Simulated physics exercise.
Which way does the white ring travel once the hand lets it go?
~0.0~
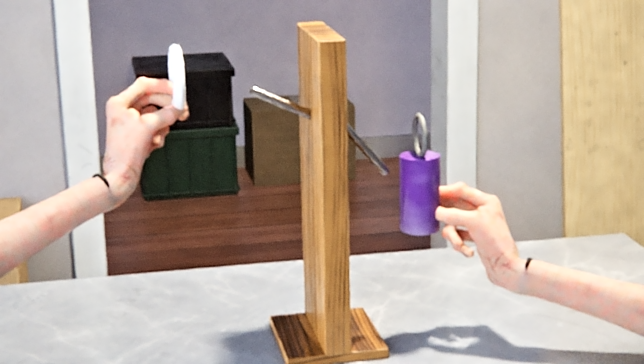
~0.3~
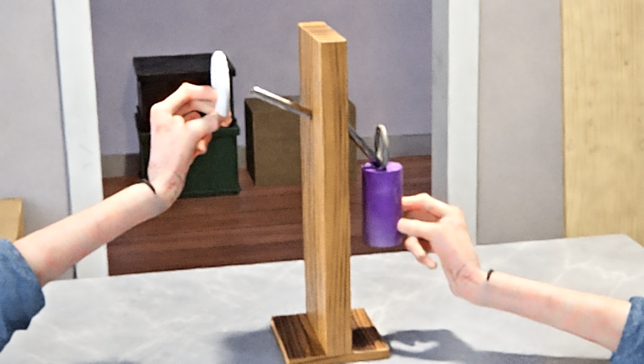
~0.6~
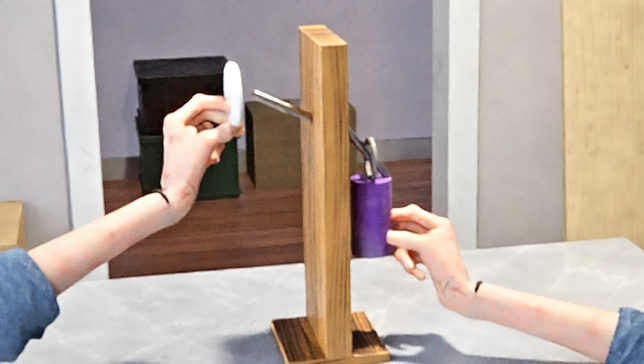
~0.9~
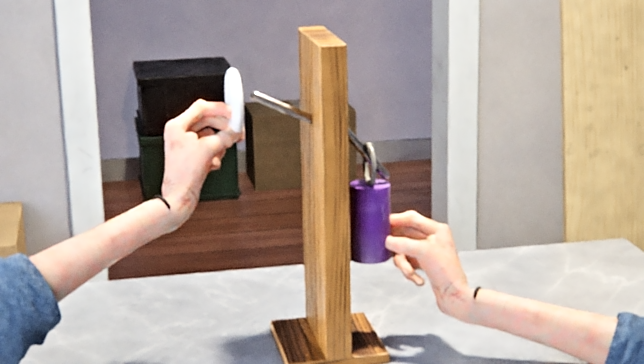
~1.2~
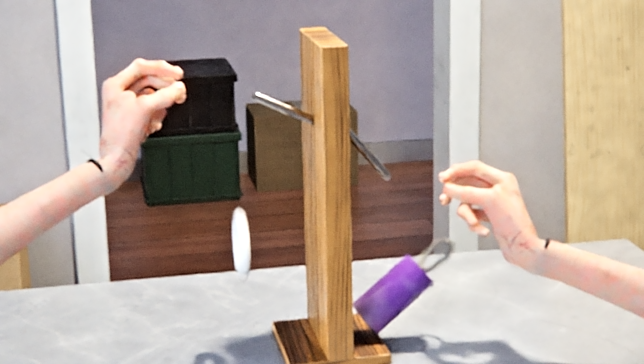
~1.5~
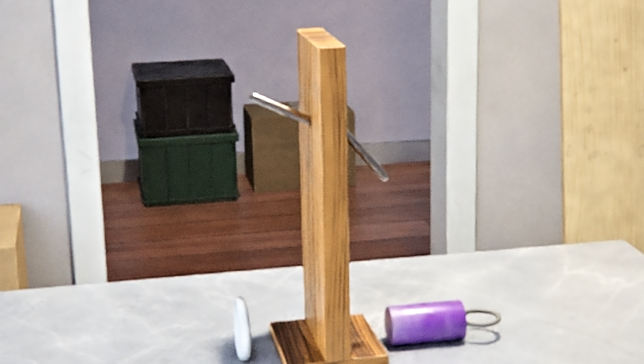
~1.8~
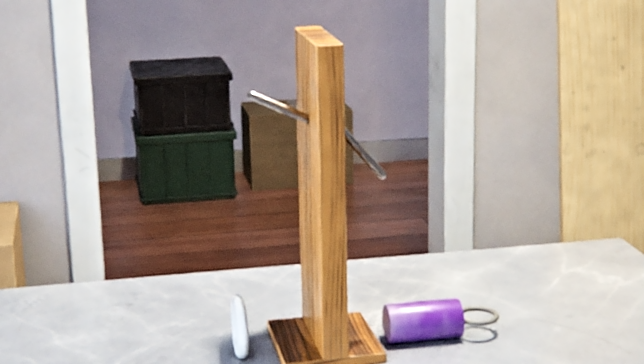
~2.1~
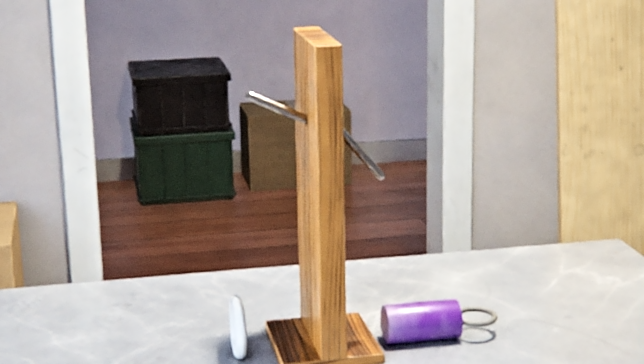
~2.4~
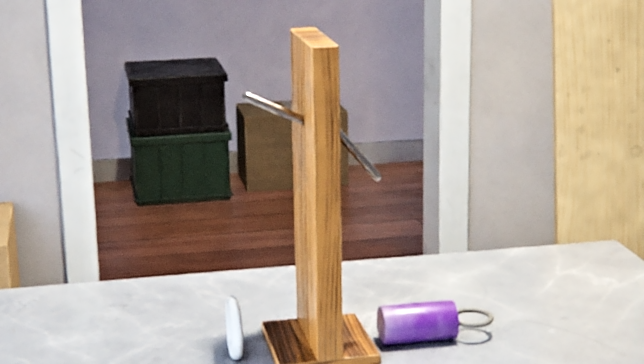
It moves downward, dropping from beside the peg to the table to the left of the wooden stand.
We see two hands bring a white ring and a ringed purple cylinder inward toward the pegs on a wooden stand. The hands let go and draw back, and both objects drop, ending on the table with the cylinder on its side.
